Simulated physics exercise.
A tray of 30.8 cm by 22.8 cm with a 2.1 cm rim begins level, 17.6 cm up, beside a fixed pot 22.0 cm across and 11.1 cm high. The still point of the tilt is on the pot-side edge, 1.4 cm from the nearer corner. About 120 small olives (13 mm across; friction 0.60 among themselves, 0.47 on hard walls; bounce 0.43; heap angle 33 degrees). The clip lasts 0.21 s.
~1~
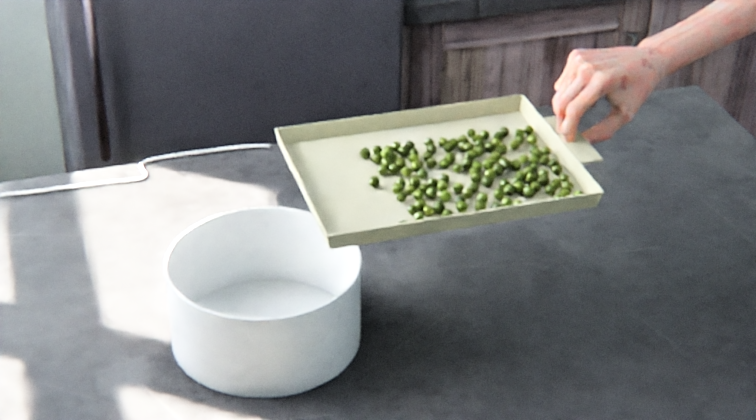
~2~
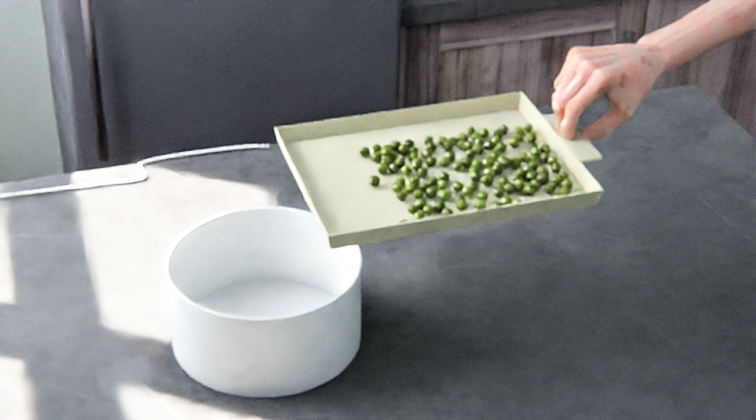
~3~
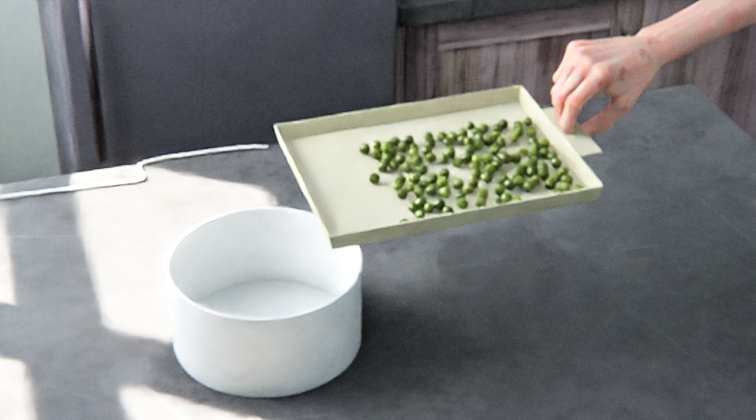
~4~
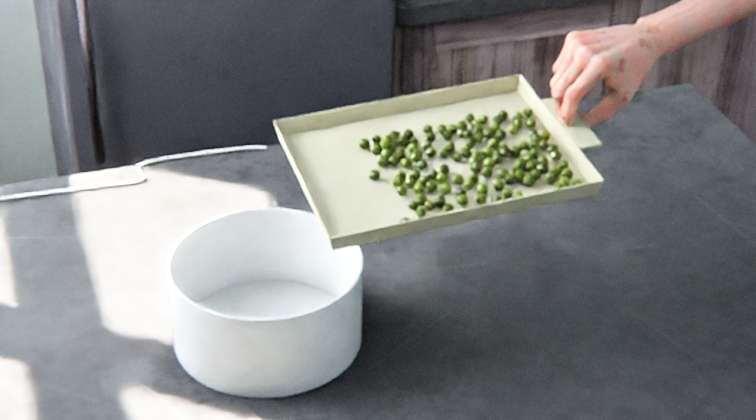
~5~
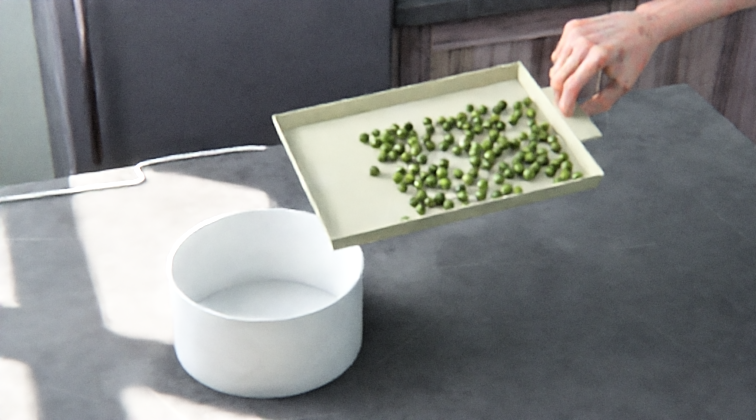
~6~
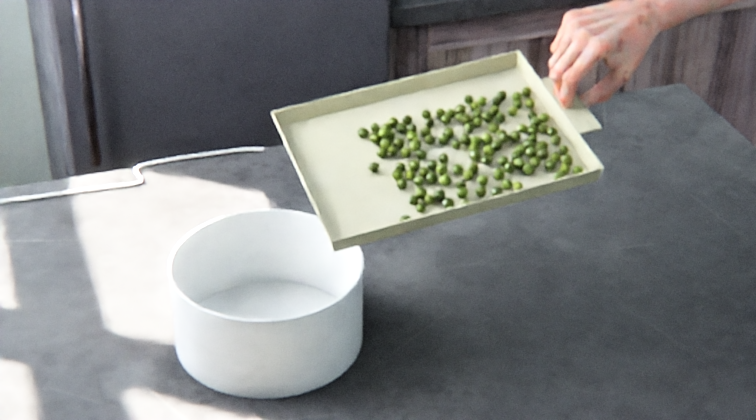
A hand slowly raising the right side of a pale green tray of small green olives beside a white pot.
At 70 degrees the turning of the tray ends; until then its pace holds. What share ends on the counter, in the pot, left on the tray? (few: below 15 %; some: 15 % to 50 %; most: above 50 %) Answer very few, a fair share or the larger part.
Counter: Very few, pot: Very few, tray: The larger part.
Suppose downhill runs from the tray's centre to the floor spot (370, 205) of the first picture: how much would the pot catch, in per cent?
Some 10 per cent.
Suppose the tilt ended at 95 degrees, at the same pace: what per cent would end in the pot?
In that case some 5 per cent.
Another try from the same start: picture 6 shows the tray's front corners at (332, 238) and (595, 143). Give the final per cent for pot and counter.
Pot 15, counter 45.
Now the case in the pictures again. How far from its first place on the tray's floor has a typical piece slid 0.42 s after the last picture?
Roughly 8 cm.
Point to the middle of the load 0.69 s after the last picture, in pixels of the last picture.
At about (403, 180).
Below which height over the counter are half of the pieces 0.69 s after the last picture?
Some 26 cm.
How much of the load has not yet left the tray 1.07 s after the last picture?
Roughly 95 per cent.
Then, 0.42 s after the last picture, tilt 39 degrees; the tray holds 100 %, the pot 0 %.
Then, 0.69 s after the last picture, tilt 58 degrees; the tray holds 100 %, the pot 0 %.
Then, 1.07 s after the last picture, tilt 70 degrees; the tray holds 95 %, the pot 0 %.
In the end, counter 5 %, pot 0 %, tray 95 %.
